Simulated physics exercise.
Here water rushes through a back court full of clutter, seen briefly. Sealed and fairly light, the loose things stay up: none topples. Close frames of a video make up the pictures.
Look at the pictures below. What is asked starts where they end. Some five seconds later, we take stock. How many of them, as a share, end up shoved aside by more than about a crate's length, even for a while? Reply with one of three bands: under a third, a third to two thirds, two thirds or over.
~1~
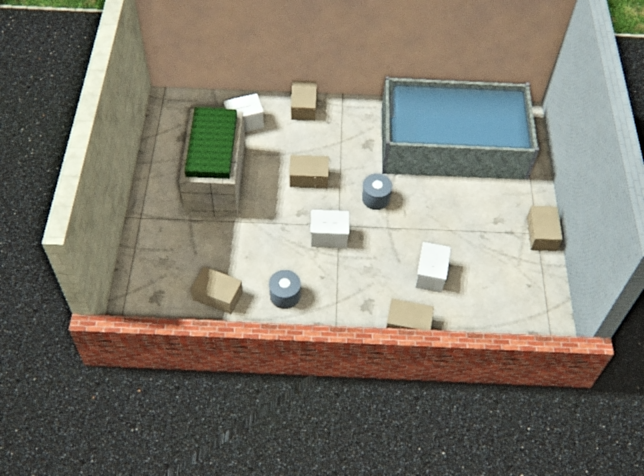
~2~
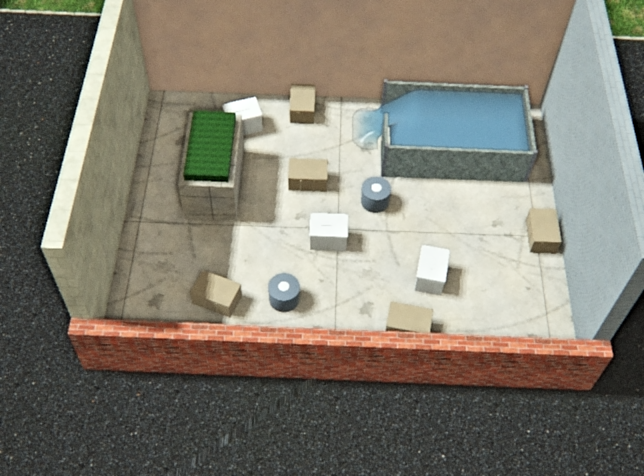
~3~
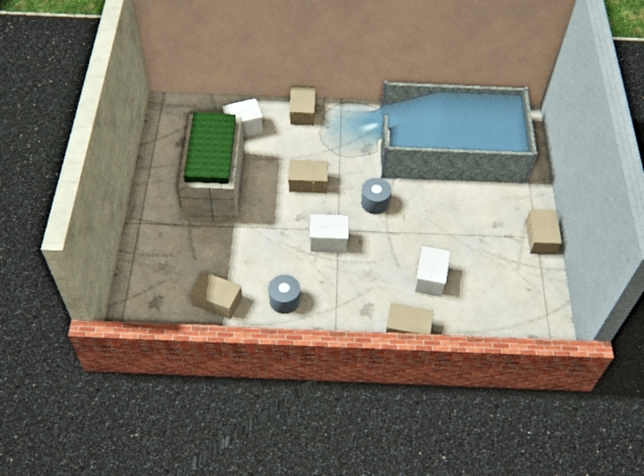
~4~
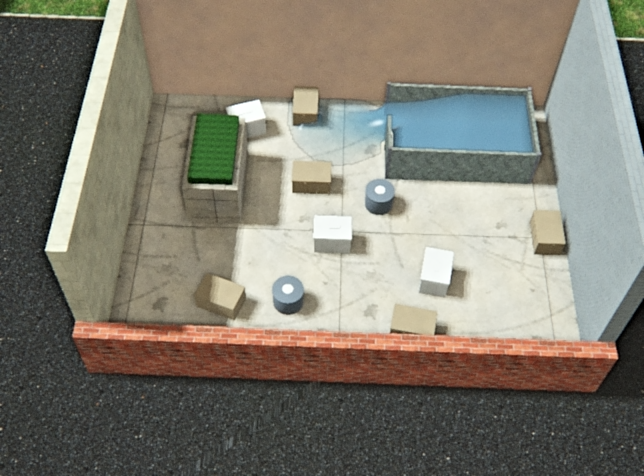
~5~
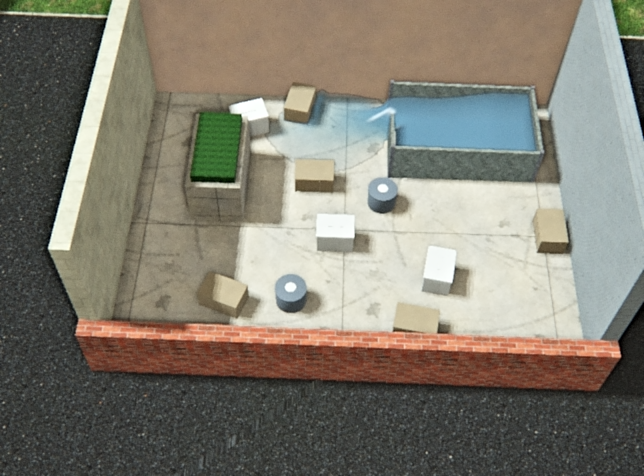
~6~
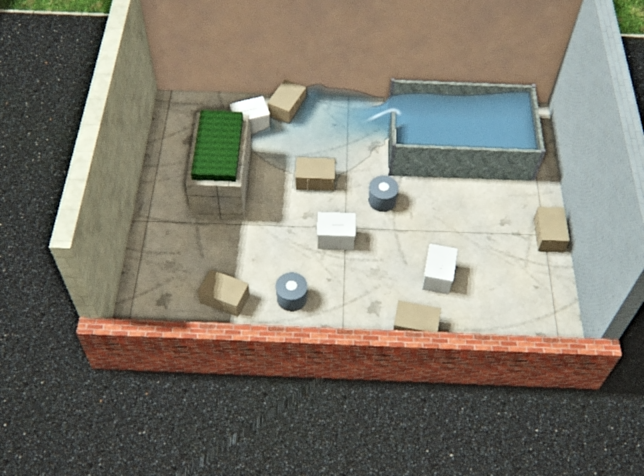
Under a third.
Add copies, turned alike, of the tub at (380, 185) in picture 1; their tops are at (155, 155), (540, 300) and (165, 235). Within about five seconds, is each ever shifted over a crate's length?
Outcome per entry: Knocked aside / stays where it is / knocked aside.
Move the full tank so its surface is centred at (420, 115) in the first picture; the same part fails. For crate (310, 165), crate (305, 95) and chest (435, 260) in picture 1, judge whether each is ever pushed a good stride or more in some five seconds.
Lab note - in sequence: Less than that; displaced that much; less than that.
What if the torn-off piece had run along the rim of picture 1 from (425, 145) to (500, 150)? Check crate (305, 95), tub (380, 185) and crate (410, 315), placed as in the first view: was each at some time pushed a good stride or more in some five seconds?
Results in order: Stayed within it / stayed within it / moved that far.
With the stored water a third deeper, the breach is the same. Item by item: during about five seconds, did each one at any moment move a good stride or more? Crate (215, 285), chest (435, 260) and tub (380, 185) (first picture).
Item by item: Cleared the mark, then missed the mark, then missed the mark.
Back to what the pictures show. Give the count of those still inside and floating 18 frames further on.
I count 2.
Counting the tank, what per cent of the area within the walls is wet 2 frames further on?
20 per cent or so.
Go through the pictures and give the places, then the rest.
The first frame shows a crate at (304, 94) rests on the ground; a chest at (244, 106) rests on the ground; 0 of 10 have shifted.
The second frame shows a crate at (303, 97), on the bottom; a chest at (243, 110), on the bottom; 0 of 10 have shifted.
The third frame shows a crate at (303, 99), on the bottom; a chest at (243, 111) rests on the ground; 0 of 10 have shifted.
The fourth frame shows a crate at (306, 100) rests on the ground; a chest at (246, 113) rests on the ground; 0 of 10 have shifted.
The fifth frame shows a crate at (300, 97) rests on the ground, close to its start; a chest at (249, 111), on the bottom; 1 of 10 have shifted.
The sixth frame shows a crate at (287, 95), on the bottom, a stride from its start; a chest at (250, 109) rests on the ground; 1 of 10 have shifted.
A moment on, 1 of 10 are well off their spots; 0 afloat.
Next, 2 of 10 are well off their spots; 2 afloat.
Later, 2 of 10 are well off their spots; 2 afloat.
In the end, 3 of 10 are well off their spots, and 3 have been at some point; 4 afloat.
